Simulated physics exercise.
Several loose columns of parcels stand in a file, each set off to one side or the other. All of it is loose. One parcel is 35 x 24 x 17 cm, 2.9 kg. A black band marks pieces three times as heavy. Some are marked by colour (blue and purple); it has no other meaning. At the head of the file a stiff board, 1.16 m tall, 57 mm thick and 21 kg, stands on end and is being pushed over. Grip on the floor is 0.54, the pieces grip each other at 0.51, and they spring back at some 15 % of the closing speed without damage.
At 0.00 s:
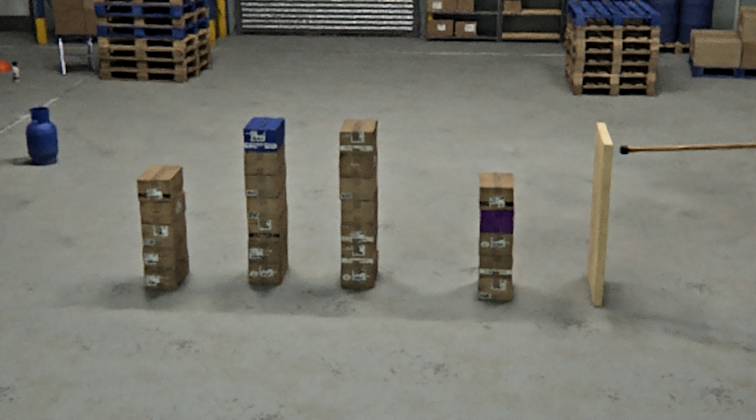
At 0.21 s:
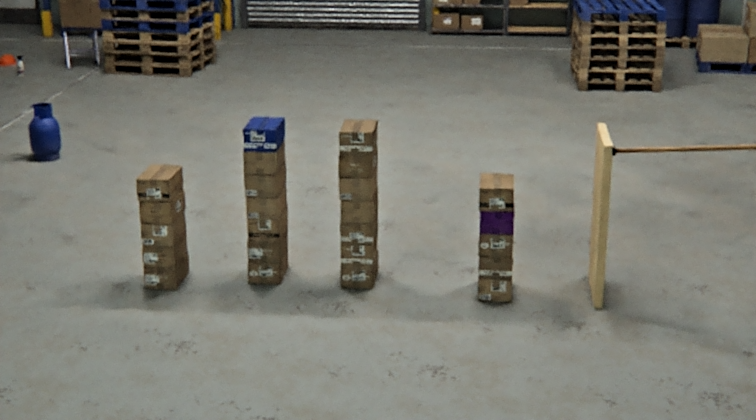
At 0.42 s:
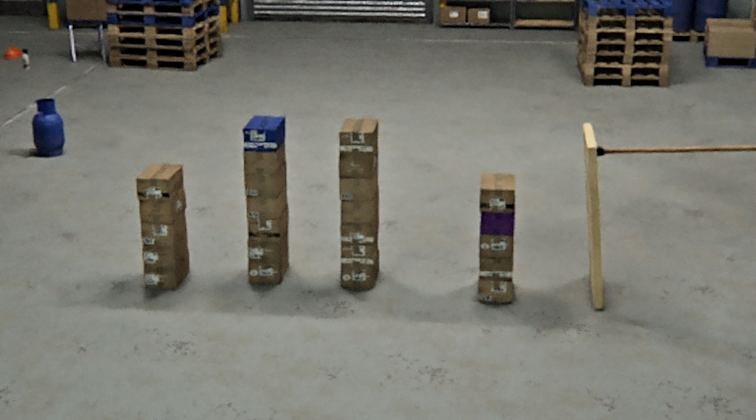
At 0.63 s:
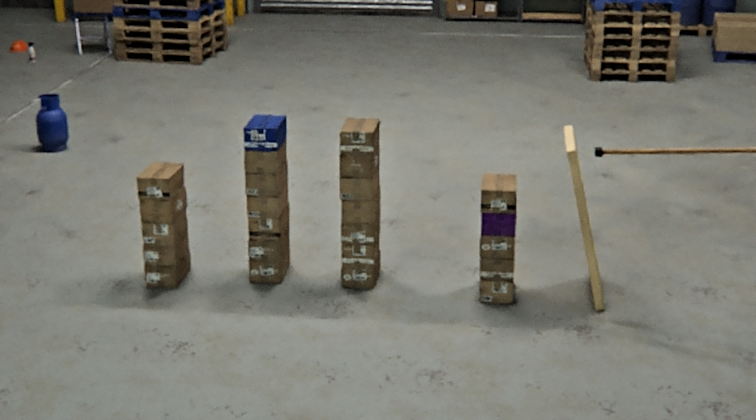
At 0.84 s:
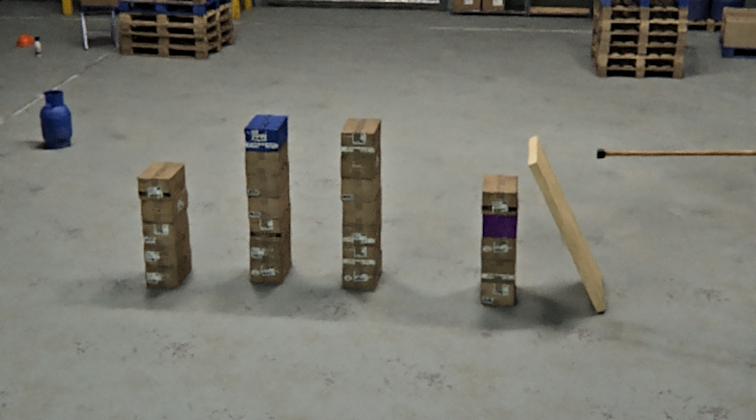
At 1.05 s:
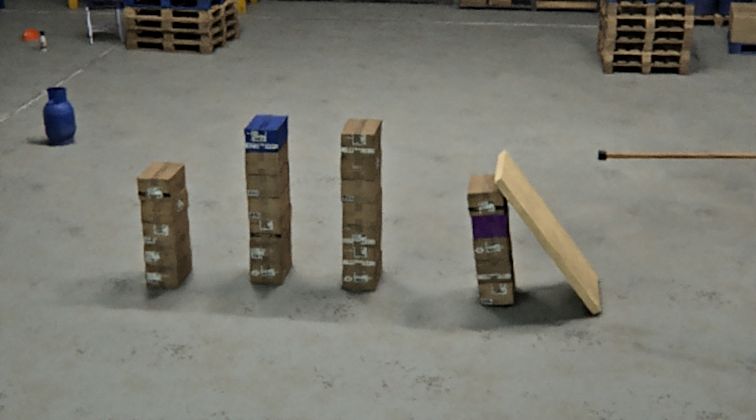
In a warehouse with a grey concrete floor, seen from slightly above by a camera that shifts slightly, pallets and shelving stand behind a blue gas cylinder at left. Four stacks of brown boxes stand in a loose row, one topped with blue, the rightmost with a purple box, beside an upright wooden board. A pole from the right pushes the board, then stops, and the board tips left onto the rightmost stack, which leans left.
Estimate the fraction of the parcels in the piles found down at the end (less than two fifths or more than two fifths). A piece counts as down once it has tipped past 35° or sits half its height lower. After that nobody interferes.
Ending down: Under two fifths.
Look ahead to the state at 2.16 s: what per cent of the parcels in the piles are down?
By then 20 per cent.
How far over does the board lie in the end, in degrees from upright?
About 70°.
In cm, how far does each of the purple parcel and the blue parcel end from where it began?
Moved: Purple 90, blue 0.
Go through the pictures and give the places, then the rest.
In the first frame (we follow the side turned to the camera; the camera moves round a little), pole end (625, 151) 9 cm short, board 0° from upright; blue parcel (260, 141); purple parcel (497, 222); no other piece has moved.
In the second frame, pole end (613, 152) 4 mm in, board 0° from upright; blue parcel (260, 141).
In the third frame, pole end (601, 153) 9 cm in, board 6° from upright; purple parcel (497, 224); no other piece has moved.
In the fourth frame, pole end (600, 154) 11 cm in, stopped, board 13° from upright; blue parcel (260, 140); no other piece has moved.
In the fifth frame, pole end (602, 155) 11 cm in, stopped, board 26° from upright; purple parcel (499, 227); no other piece has moved.
In the sixth frame, pole end (603, 157) 11 cm in, stopped, board 37° from upright; purple parcel (489, 227) tipped 7°; blue parcel (261, 141); 5 stirred so far.
Around 1.26 s, board 48° from upright; none of the 24 parcels down, 5 disturbed; purple parcel tipped 23°.
Around 1.46 s, board 66° from upright; 5 of the 24 parcels down; purple parcel tipped 52°, 17 cm lower.
Around 2.16 s, board 71° from upright; 5 of the 24 parcels down; purple parcel on its side.
Finally (4.0 s), board 71° from upright; 5 of the 24 parcels down; purple parcel on its side; blue parcel unmoved. That is 21 per cent. Seen by the last camera, middles, purple parcel near (386, 272), blue parcel near (267, 133).
